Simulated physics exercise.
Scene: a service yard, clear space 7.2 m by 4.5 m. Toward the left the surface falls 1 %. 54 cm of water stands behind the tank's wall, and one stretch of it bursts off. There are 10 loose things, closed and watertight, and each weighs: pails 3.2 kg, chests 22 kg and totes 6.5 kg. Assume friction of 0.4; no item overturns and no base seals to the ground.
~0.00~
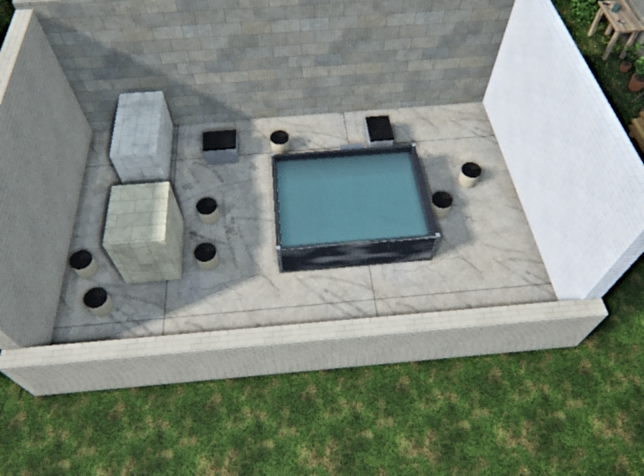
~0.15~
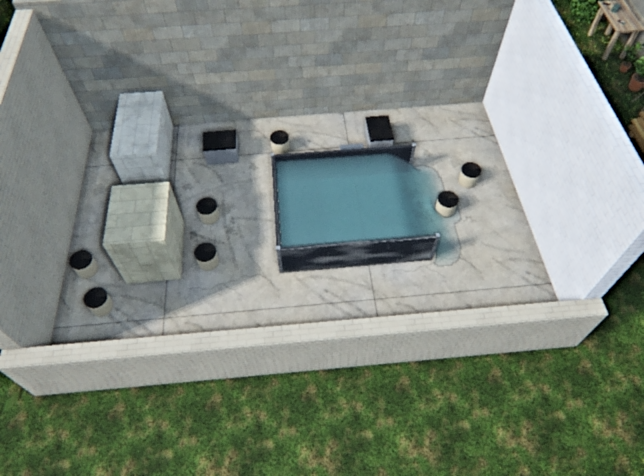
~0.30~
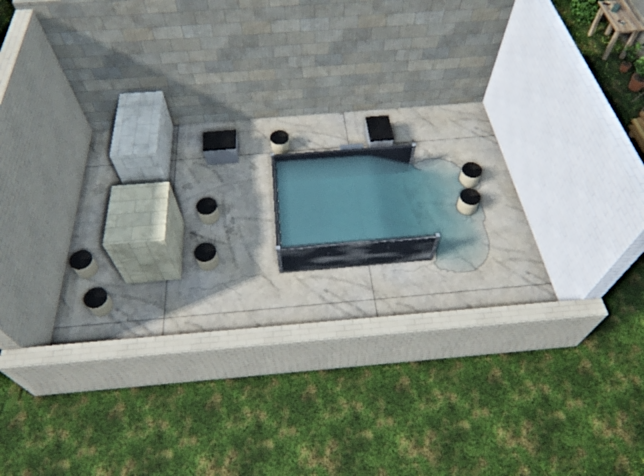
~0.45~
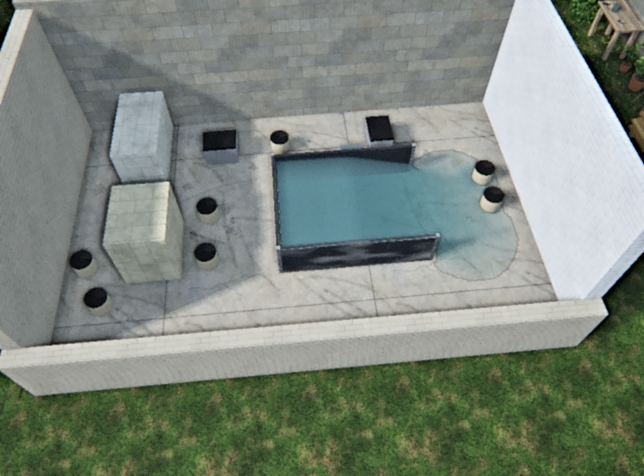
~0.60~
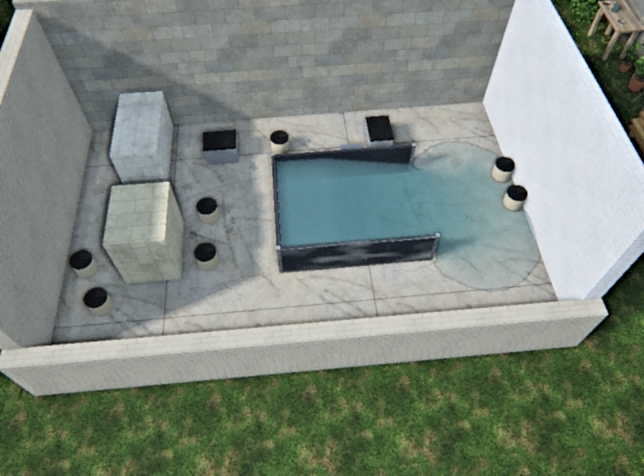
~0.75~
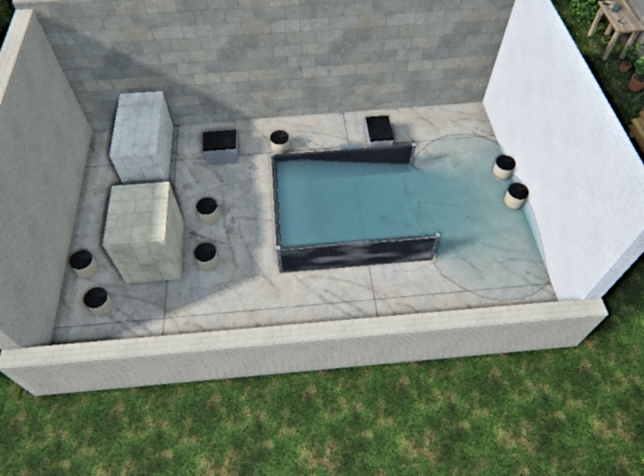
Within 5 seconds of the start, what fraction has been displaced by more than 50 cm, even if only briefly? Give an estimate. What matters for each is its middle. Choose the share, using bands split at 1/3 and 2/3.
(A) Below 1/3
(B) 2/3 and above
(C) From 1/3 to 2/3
Answer: C.
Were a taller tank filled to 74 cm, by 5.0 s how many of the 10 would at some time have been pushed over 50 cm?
9.
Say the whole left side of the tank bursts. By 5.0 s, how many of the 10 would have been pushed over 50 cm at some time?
That would give 6.
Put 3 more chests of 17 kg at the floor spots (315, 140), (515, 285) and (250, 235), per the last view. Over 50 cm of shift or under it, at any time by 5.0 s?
Going through them, I'd say exceeds it, exceeds it and finally falls short.
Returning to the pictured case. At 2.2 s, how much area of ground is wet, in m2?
Somewhere about 11.5 m2, give or take.
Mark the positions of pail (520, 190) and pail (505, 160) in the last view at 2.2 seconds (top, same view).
Roughly (493, 186), then roughly (436, 94).
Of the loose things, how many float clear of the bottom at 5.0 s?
It comes to 3 of them.
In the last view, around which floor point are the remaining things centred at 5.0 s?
The centre is close to (224, 208).
After 1.1 s 2 of 10 are over 50 cm from their spots; 2 afloat.
After 2.2 s 2 of 10 are over 50 cm from their spots; 2 afloat.
After 3.5 s 1 of 10 are over 50 cm from their spots; 1 afloat.
After 5.0 s 4 of 10 are over 50 cm from their spots, and 5 have been at some point; 3 afloat.
